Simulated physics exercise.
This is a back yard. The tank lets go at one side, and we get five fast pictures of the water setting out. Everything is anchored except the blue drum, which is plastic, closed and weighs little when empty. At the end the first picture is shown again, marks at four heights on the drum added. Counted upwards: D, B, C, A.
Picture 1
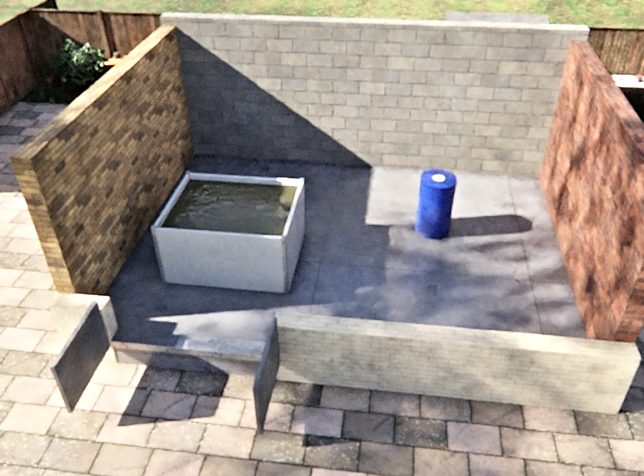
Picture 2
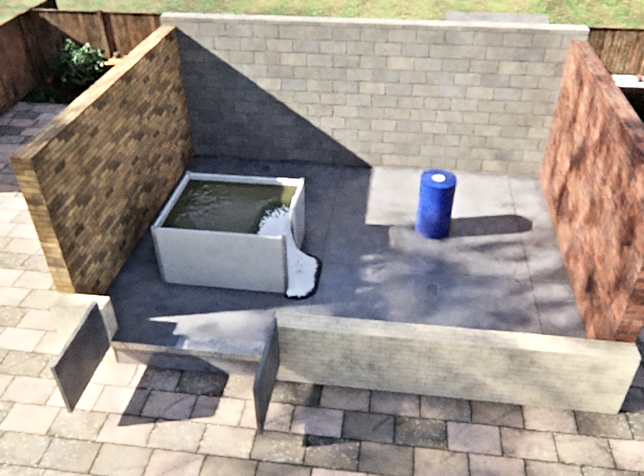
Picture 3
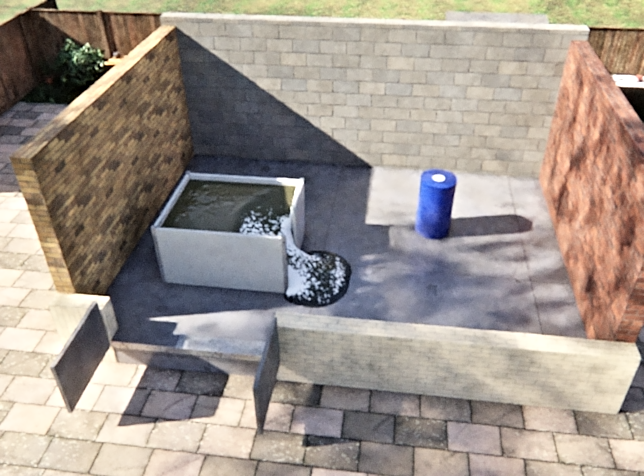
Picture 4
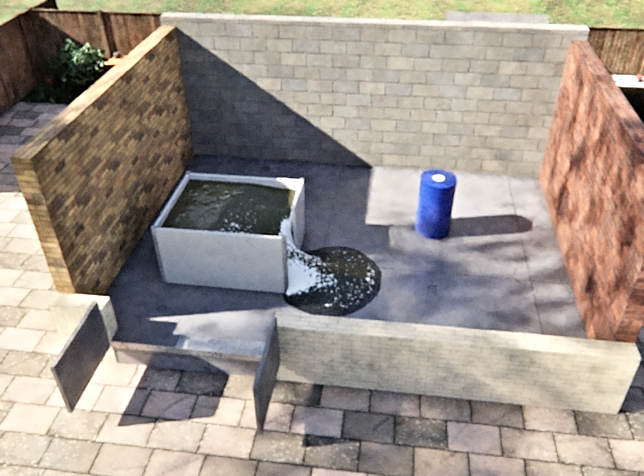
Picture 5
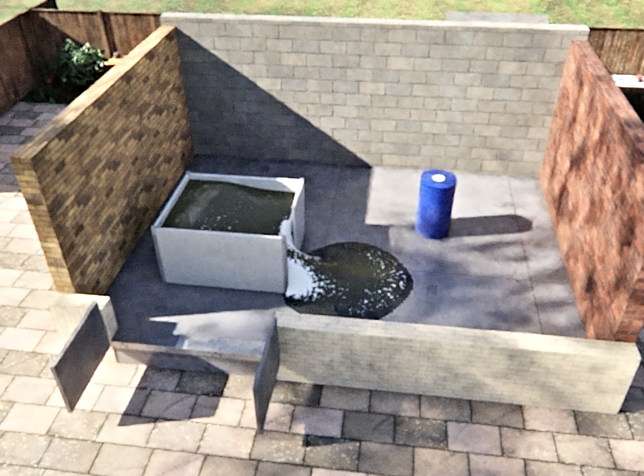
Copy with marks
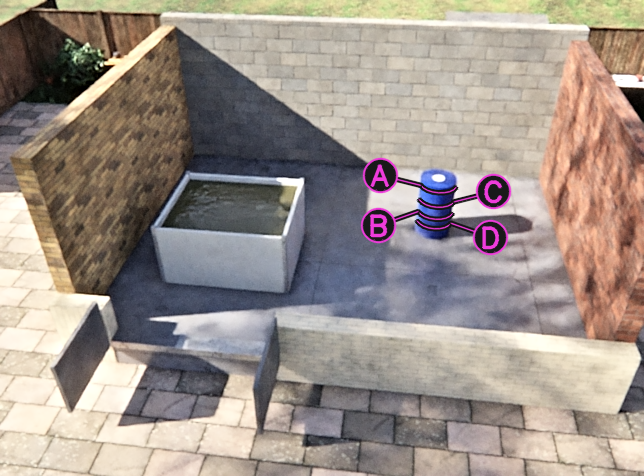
In a back yard, water pours from the right side of a full, pale rectangular tank onto the paved floor between brick walls, and a dark, foam-flecked puddle spreads rightward while a blue drum stands still.
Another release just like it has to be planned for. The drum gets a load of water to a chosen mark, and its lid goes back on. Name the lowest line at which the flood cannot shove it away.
Go for D.
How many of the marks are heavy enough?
All of them.
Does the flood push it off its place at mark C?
No, that is safe.
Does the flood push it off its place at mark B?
No, that is safe.
On the marked copy, A at (438, 192); B at (435, 219); C at (436, 207); D at (434, 228); from the bottom up D, B, C, A.
Choosing A, it does not move.
Choosing B, it does not move.
Choosing C, it does not move.
Choosing D, it does not move.
